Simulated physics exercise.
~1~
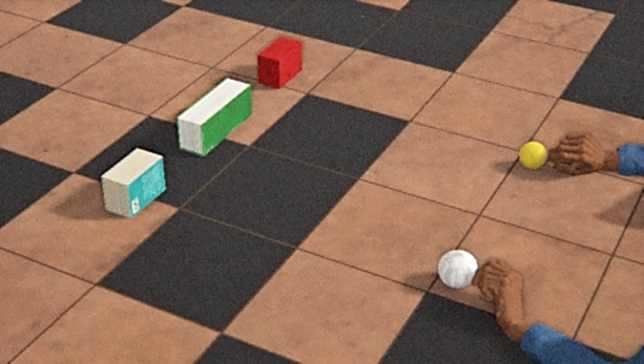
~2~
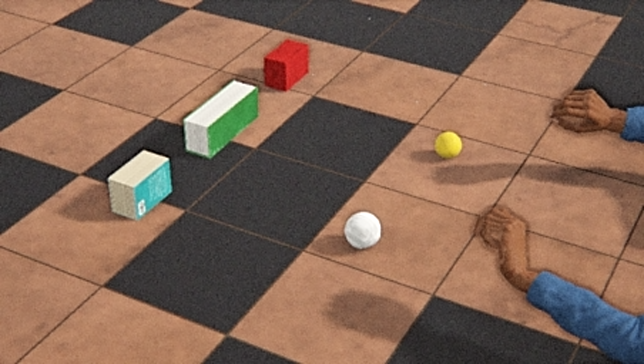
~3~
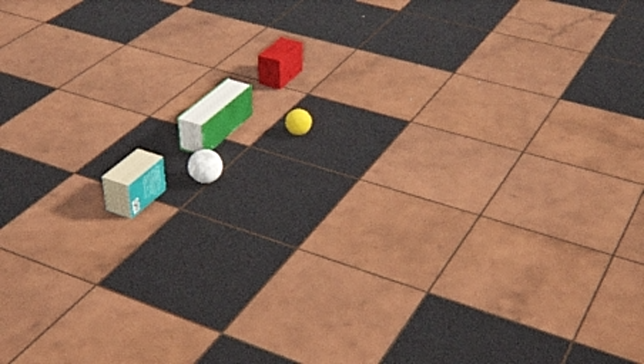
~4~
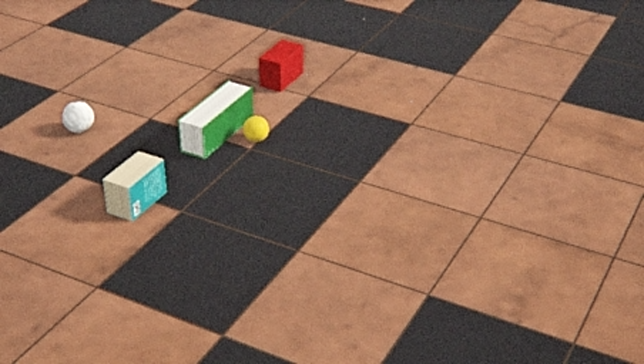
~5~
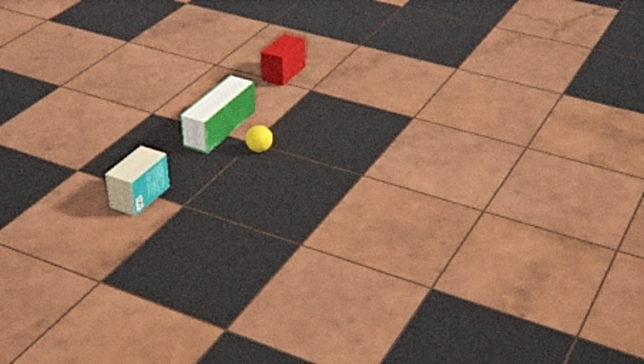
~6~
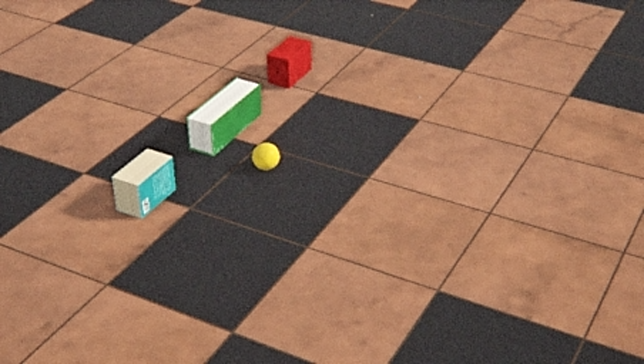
A white ball and a smaller yellow one rolled left from two hands across a checkered floor toward three blocks; the white one slipped through the gap beside the turquoise block and out of view, while the yellow one bumped the green block and rolled back slightly.
